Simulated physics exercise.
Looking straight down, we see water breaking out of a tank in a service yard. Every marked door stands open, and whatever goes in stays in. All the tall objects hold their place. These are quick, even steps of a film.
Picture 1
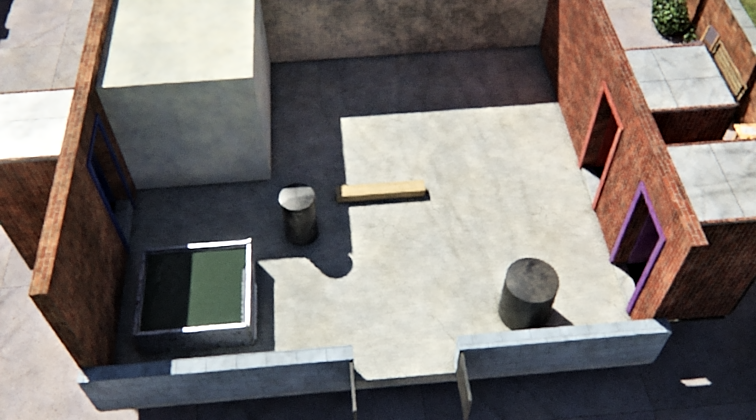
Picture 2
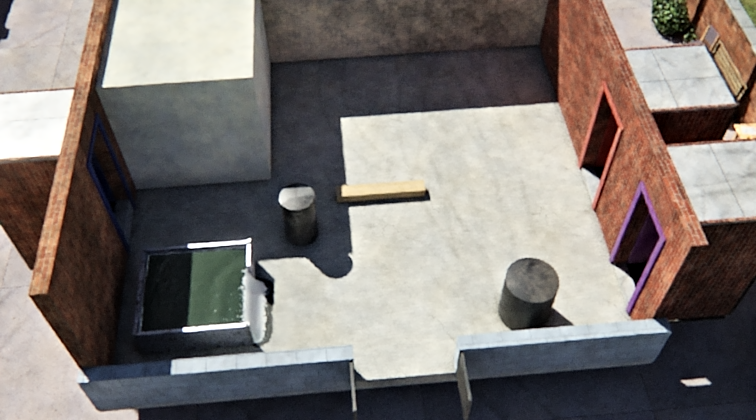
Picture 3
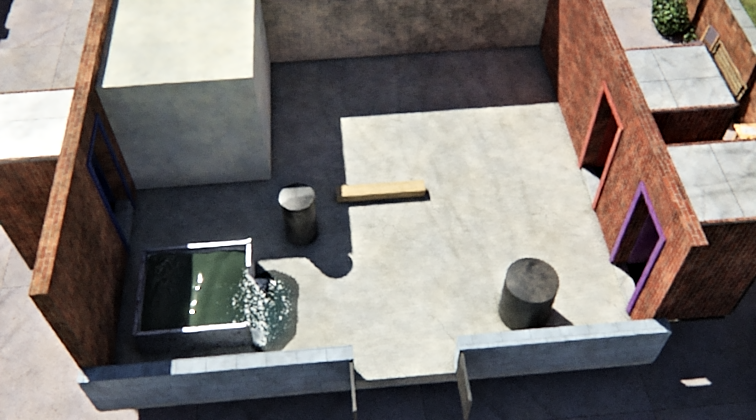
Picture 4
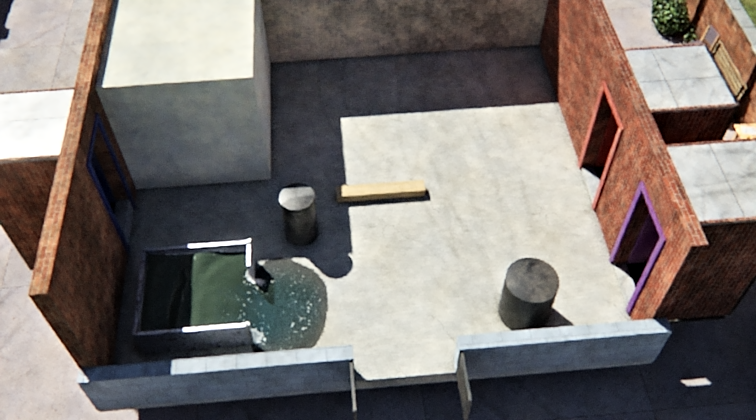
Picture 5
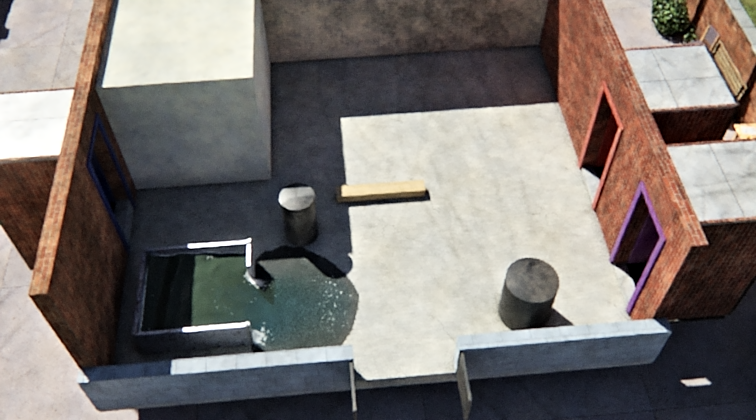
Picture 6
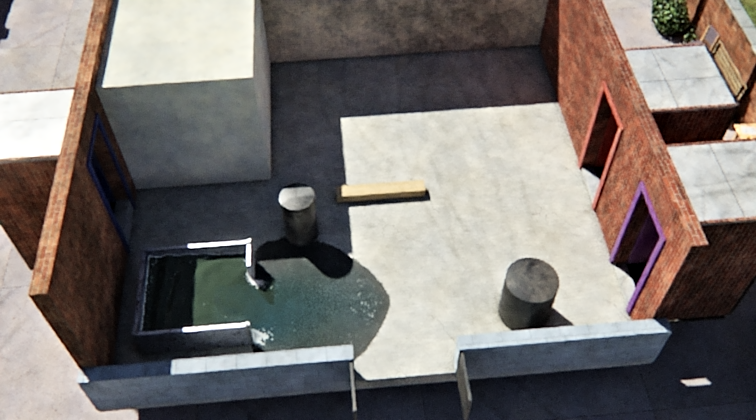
Water bursting from the right side of an open tank and spreading rightward across the pale floor of a walled yard.
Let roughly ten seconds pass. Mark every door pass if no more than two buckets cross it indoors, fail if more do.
Marks: Red door pass, blue door pass, purple door fail.
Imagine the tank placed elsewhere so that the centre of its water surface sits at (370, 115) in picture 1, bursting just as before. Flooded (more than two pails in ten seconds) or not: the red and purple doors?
Log - red door: Limit exceeded; purple door: Limit exceeded.
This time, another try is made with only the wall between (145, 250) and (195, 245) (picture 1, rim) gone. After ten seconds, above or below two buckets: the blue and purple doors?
Well, blue gets less, but purple gets less.
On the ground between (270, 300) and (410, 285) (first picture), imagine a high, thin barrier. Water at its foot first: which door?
My answer is the door marked purple.
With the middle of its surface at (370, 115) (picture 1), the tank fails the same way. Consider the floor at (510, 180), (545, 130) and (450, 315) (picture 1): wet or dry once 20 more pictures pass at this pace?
My reading is hit by the flood first, hit by the flood next and missed by the flood last.
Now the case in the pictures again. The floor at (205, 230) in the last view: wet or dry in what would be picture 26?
At that place: Dry.
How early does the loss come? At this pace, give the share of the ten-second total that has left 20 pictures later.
Near 45 in a hundred.
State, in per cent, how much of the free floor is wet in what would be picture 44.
Near 45 in a hundred.
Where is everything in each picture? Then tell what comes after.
Still water in the open tank at (195, 288), in the first frame.
The front is at (261, 282), out from the gap at (250, 307), in the second frame.
Water pours out at (250, 308) and has run to (292, 286), in the third frame.
Water pours out at (250, 308) and has run to (320, 289), in the fourth frame.
Water pours out at (250, 308) and has run to (352, 296), in the fifth frame.
The front is at (380, 293), out from the gap at (250, 308), in the sixth frame.
A moment on, water covers 20 % of the floor; the red door not reached, the blue door not reached, the purple door not reached.
Next, water covers 25 % of the floor; the red door not reached, the blue door not reached, the purple door not reached.
Then, water covers 40 % of the floor; the red door not reached, the blue door not reached, the purple door under two buckets in.
Later, water covers 45 % of the floor; the red door wet at the sill, nothing in, the blue door not reached, the purple door over two buckets in.
In the end, water covers 60 % of the floor; the red door under two buckets in, the blue door not reached, the purple door over two buckets in.
